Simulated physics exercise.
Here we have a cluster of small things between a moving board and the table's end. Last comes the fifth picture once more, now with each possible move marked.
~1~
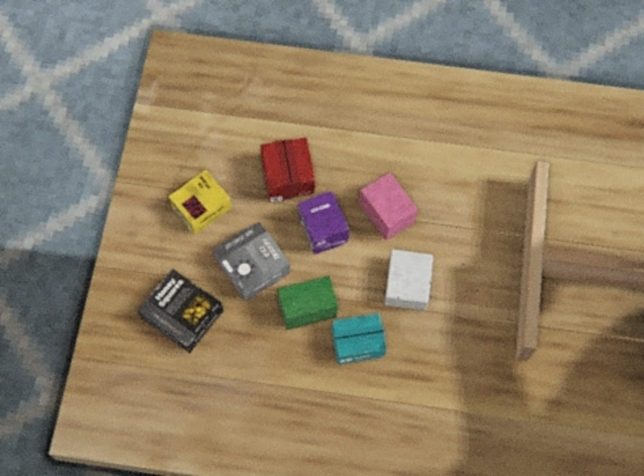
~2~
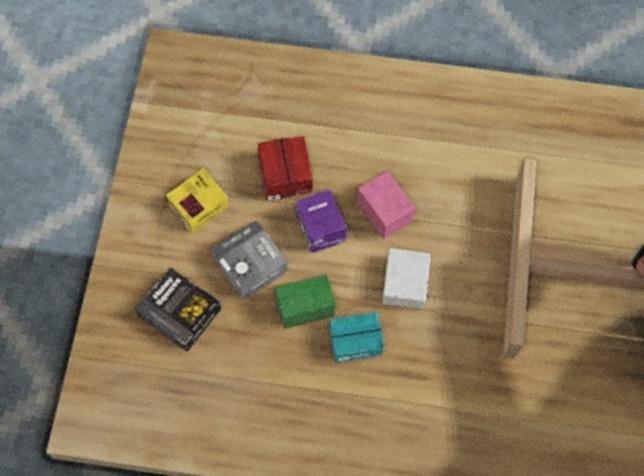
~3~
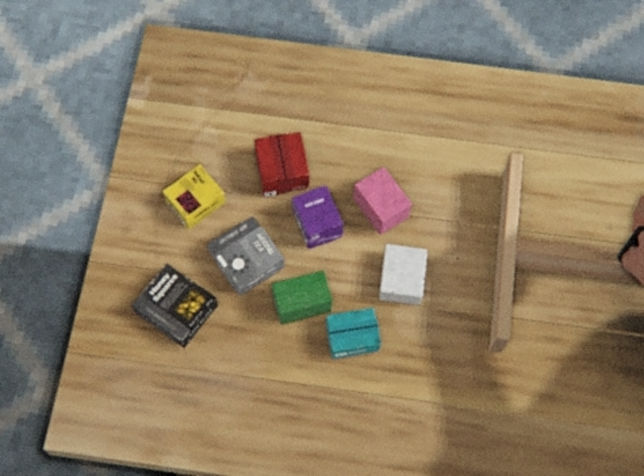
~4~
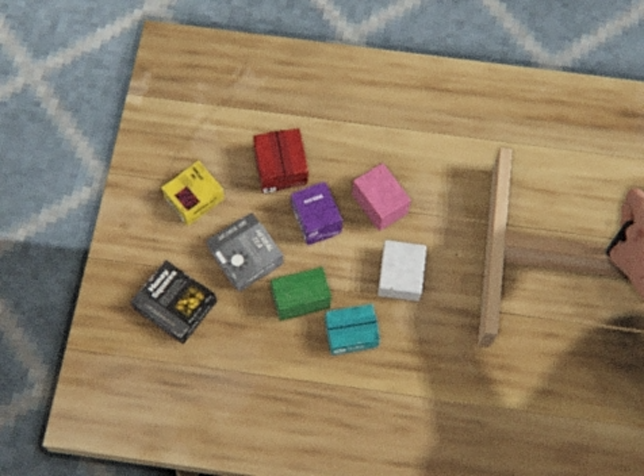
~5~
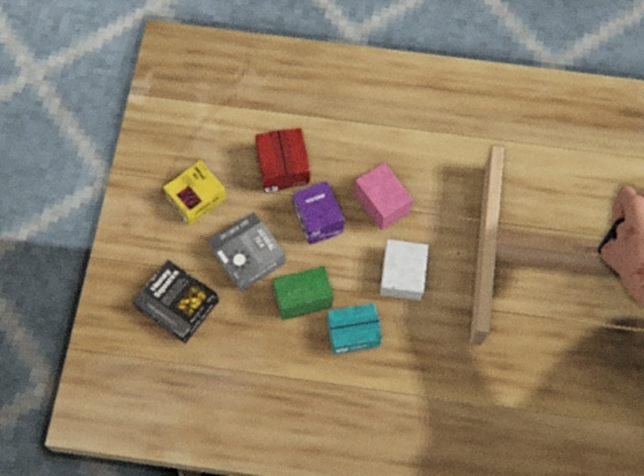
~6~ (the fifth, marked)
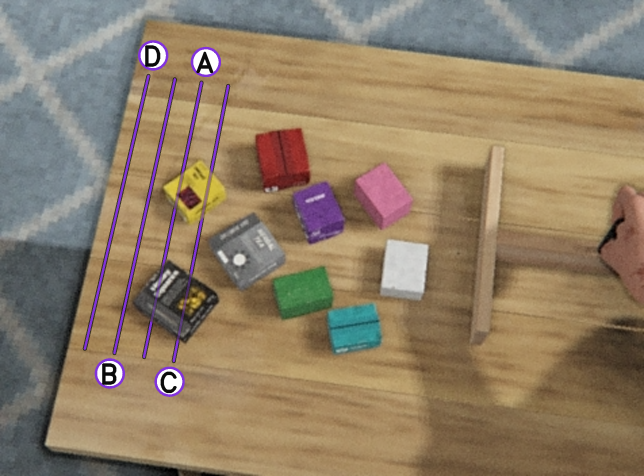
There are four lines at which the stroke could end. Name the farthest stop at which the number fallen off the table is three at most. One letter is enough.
At A, and not beyond.
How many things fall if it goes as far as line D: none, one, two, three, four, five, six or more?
In all, six or more.
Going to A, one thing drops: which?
The yellow packet.
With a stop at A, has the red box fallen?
No.
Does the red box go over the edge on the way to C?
No.
On the copy, A at (174, 212); B at (146, 209); C at (202, 216); D at (118, 205).
On A. First, board (376, 220); turquoise box (331, 329); green block (296, 295).
Then, board (261, 206); yellow packet (159, 191); grey packet (174, 246).
Finally, board (175, 194); yellow packet over the edge; grey packet (93, 240); one fallen.
By contrast, B drops five; C is within the limit but short; D drops eight.
